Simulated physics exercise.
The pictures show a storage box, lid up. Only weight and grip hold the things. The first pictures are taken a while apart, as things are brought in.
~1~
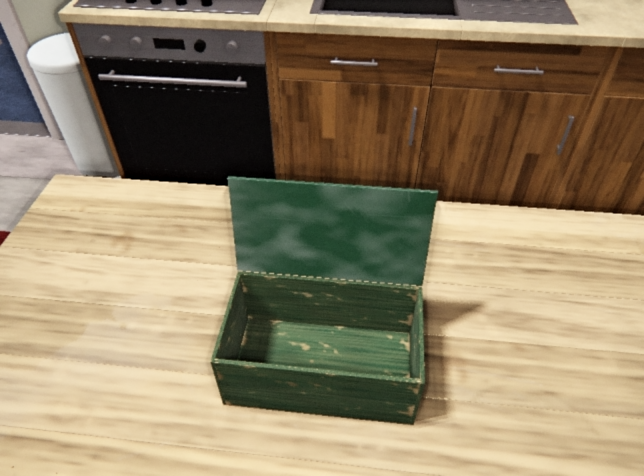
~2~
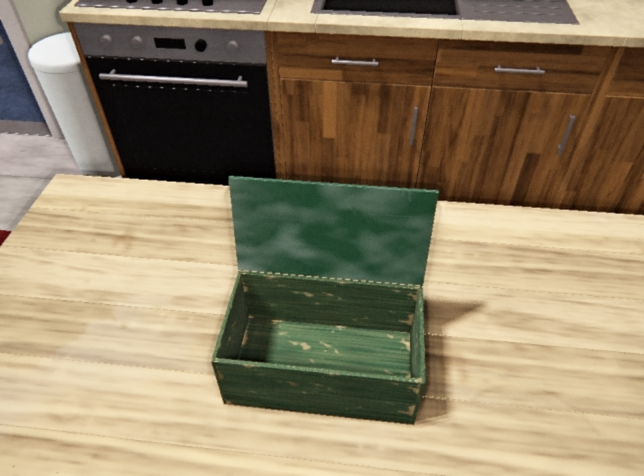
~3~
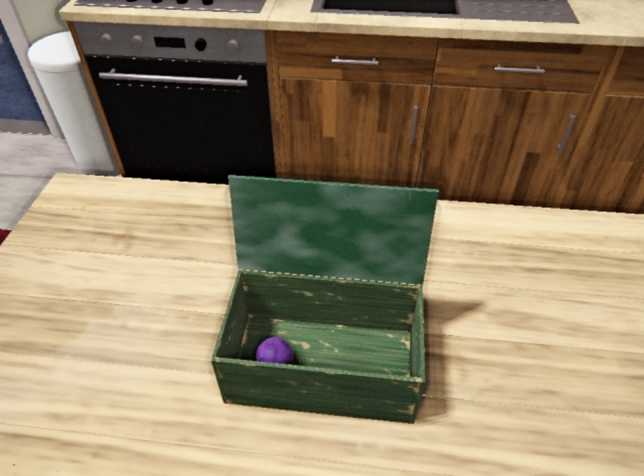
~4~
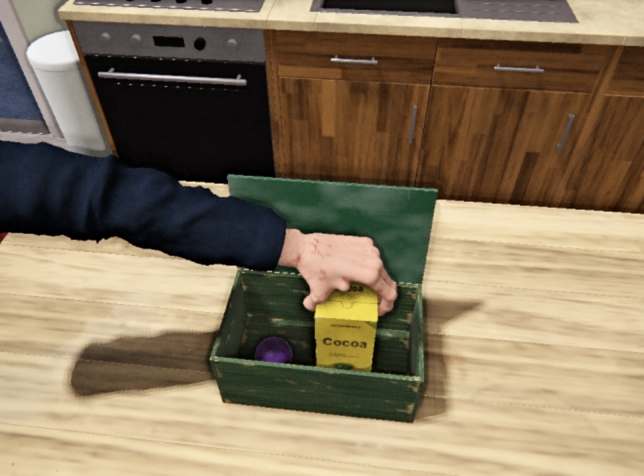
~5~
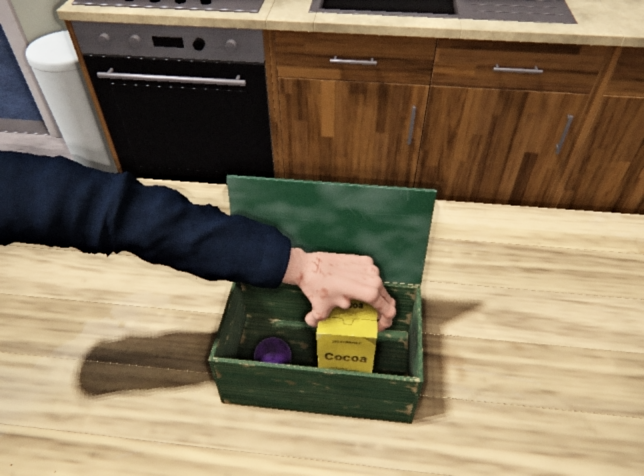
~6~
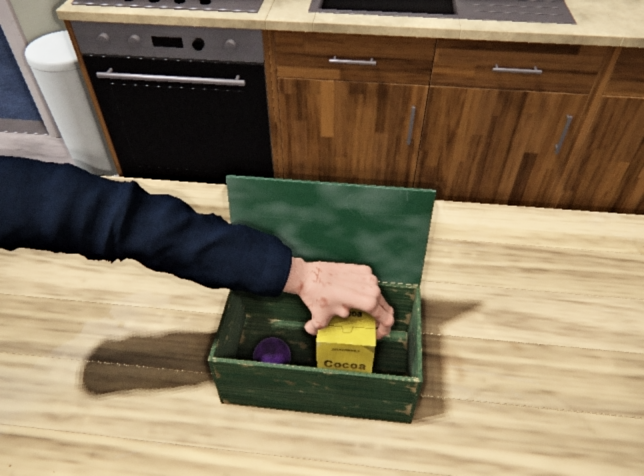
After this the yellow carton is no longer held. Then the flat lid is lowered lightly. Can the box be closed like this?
As it turns out, it will not close.
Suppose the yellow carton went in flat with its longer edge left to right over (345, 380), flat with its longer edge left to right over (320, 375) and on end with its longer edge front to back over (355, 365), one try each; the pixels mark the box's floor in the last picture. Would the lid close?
First, it closes; second, it is held up; third, it is held up.
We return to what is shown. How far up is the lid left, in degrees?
About 35°.
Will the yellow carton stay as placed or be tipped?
The yellow carton stays as placed.
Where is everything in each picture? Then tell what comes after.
In the first frame, the last thing is not in view yet.
In the second frame, the last thing is not in view yet.
In the third frame, the last thing is not in view yet.
The fourth frame shows on its way; yellow carton (346, 334).
The fifth frame shows on its way; yellow carton (347, 348).
The sixth frame shows in place under the hand; yellow carton (346, 355).
Then, 1.10 s on from there, lid starting down.
Then, 1.50 s on from there, lid 66° above the rim.
Then, 1.80 s on from there, lid 45° above the rim.
Then, 3.90 s on from there, lid 34° above the rim.
In the end, lid 34° above the rim; both unmoved. At the end, from the last picture's camera, yellow carton near (346, 356).
